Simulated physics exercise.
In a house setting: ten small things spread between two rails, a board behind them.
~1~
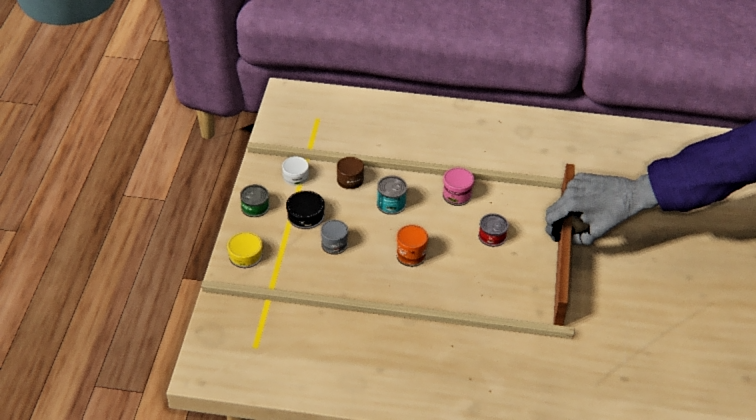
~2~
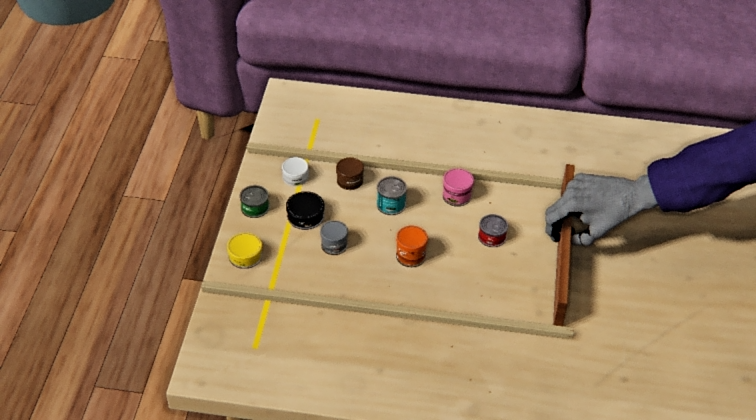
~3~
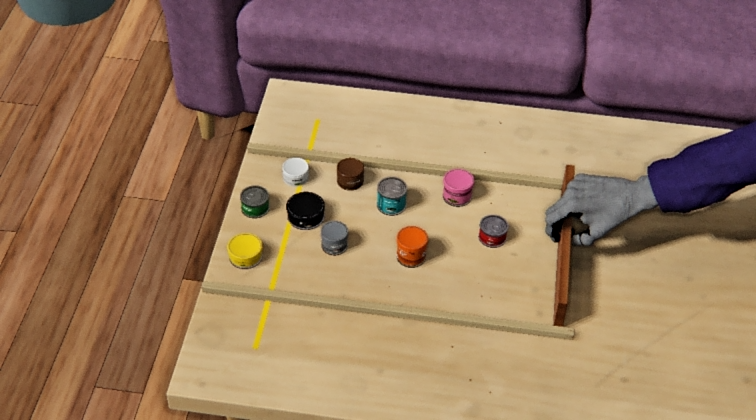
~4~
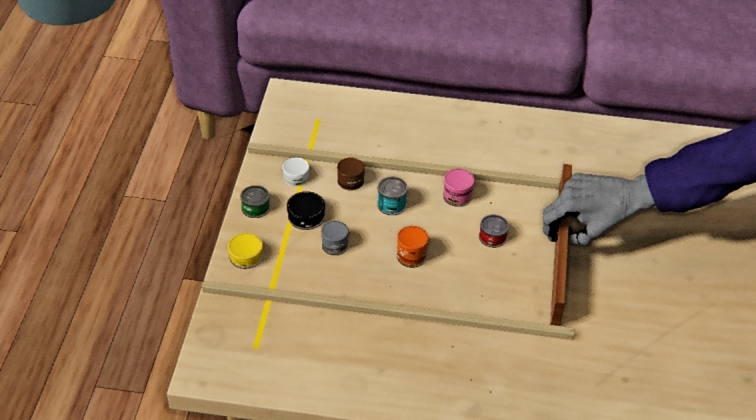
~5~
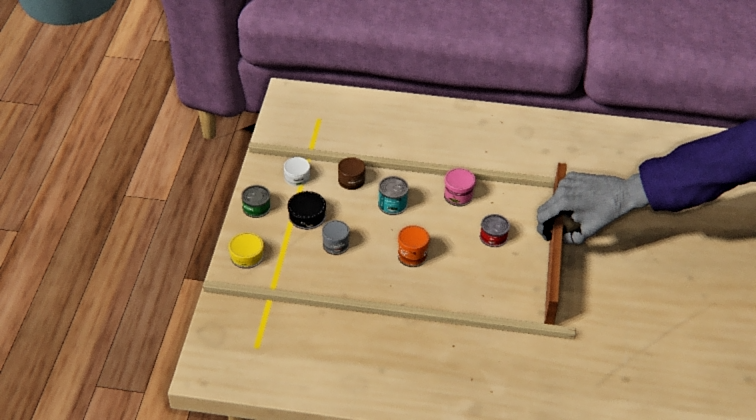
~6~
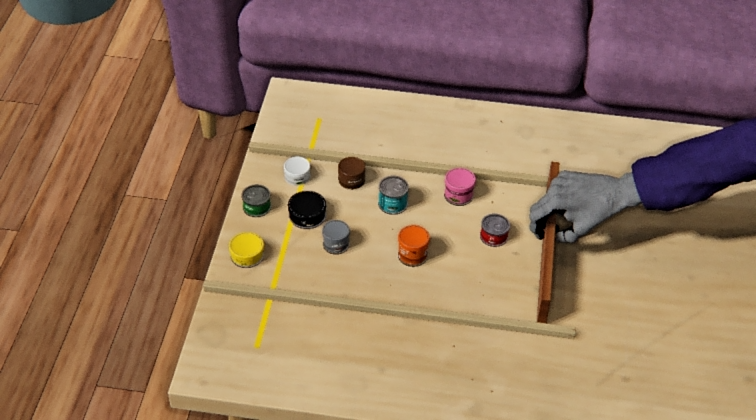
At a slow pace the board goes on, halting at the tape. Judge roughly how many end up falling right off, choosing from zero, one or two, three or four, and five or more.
Mind you, the pieces that take the plunge come to one or two.
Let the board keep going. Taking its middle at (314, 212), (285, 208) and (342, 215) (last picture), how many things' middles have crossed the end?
Place by place, 0, 2 and 0.
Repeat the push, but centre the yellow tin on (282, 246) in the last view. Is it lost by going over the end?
From that start, the object then is safe.
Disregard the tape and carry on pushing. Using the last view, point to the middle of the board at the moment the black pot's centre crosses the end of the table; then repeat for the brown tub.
The middle is at (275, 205) when it's the black pot, and at (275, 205) when it's the brown tub.
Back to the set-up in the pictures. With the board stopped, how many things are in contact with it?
Count recorded: 4.
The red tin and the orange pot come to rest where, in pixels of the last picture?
Red tin: (280, 208); orange pot: (272, 228).
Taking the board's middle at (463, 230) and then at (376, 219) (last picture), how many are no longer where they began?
2 and 6.
A little later, none off yet; green tin at rest near (256, 201); yellow tin at rest near (247, 250); white tub at rest near (297, 171).
Next, none off yet; green tin at rest near (256, 201); yellow tin at rest near (247, 250); white tub shifted about its own width near (279, 170).
When it is over, the number that fall off is one or two; down, white tub and green tin.
